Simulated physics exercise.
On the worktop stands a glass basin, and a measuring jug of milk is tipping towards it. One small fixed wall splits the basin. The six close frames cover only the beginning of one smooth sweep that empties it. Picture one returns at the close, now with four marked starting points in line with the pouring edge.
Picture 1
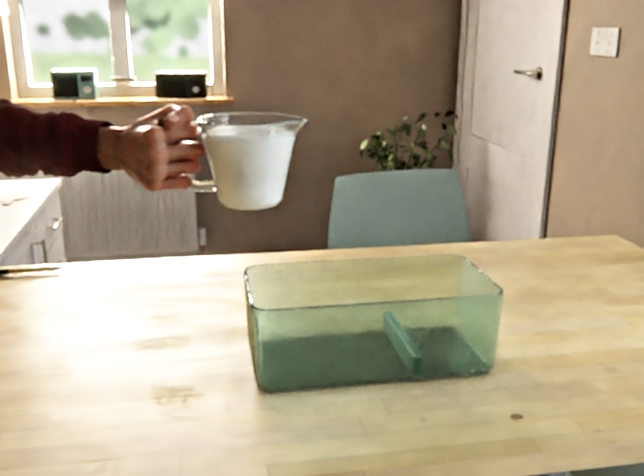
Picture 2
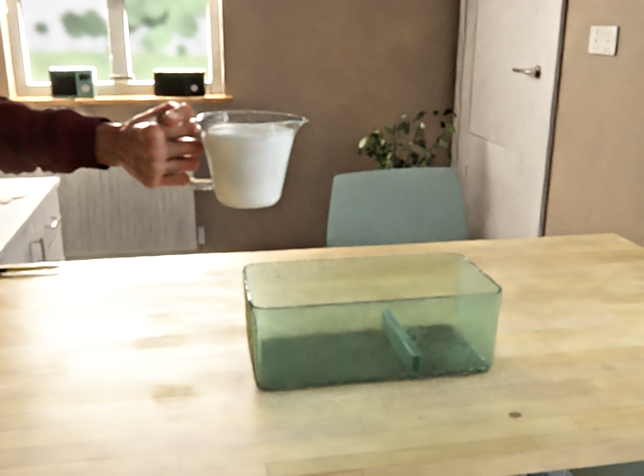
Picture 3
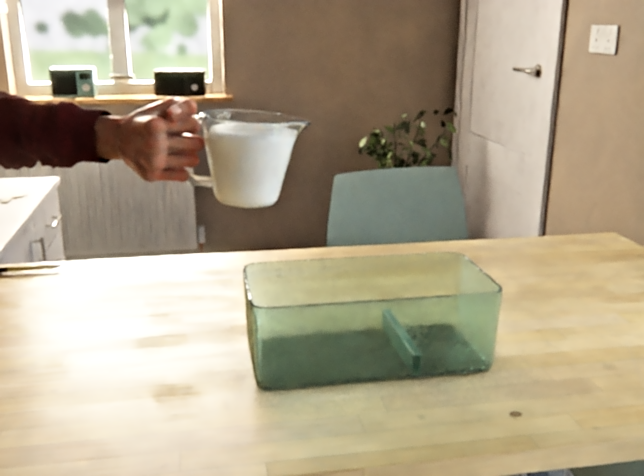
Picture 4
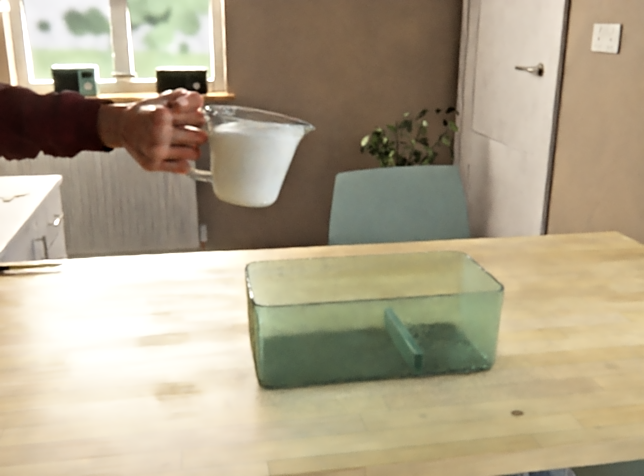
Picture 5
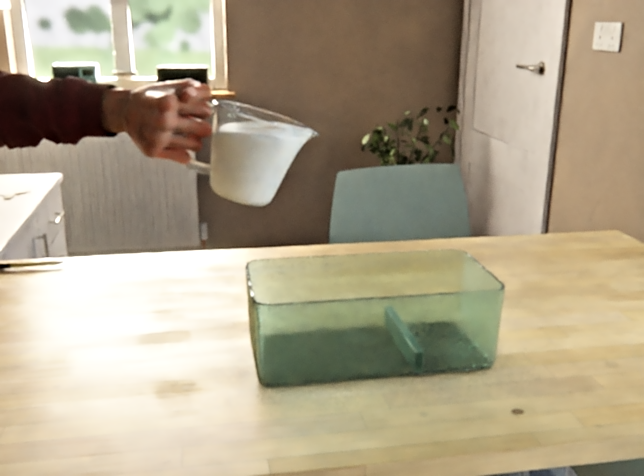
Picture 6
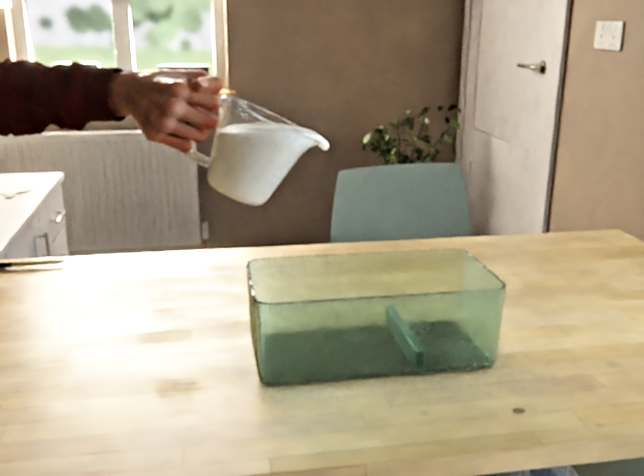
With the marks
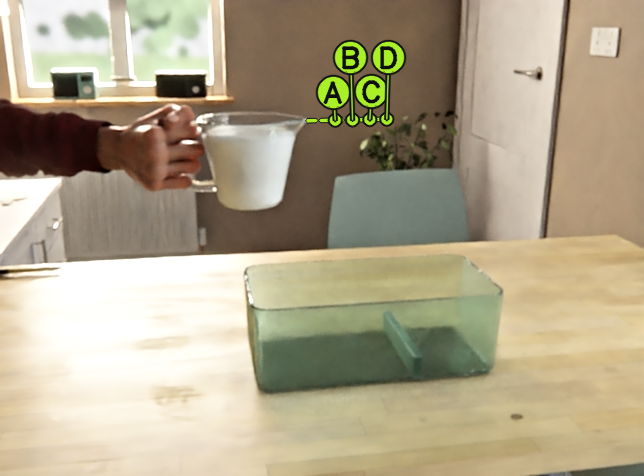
A hand holds a jug of milk above a glass basin and gradually tilts it rightward.
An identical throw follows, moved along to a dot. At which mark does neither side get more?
The best spot is B.
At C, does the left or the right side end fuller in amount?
The right one.
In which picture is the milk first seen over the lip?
In picture 6.
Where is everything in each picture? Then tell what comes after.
Upright, lip at (307, 120); basin from (256, 389) to (493, 369); top of the wall at (401, 332); nothing has left yet.
Upright, lip at (307, 120); nothing has left yet.
Tipped about 4°, lip at (309, 123); nothing has left yet.
Tipped about 10°, lip at (314, 127); nothing has left yet.
Tipped about 17°, lip at (318, 133); nothing has left yet.
Tipped about 25°, lip at (321, 143); milk is over the lip, down to (321, 143).
On the marked copy, A at (335, 120); B at (352, 119); C at (369, 119); D at (386, 119).
For spot A, about 78 % ends left of the wall and 20 % right of it.
For spot B, about 49 % ends left of the wall and 49 % right of it.
For spot C, about 28 % ends left of the wall and 71 % right of it.
For spot D, about 22 % ends left of the wall and 76 % right of it.
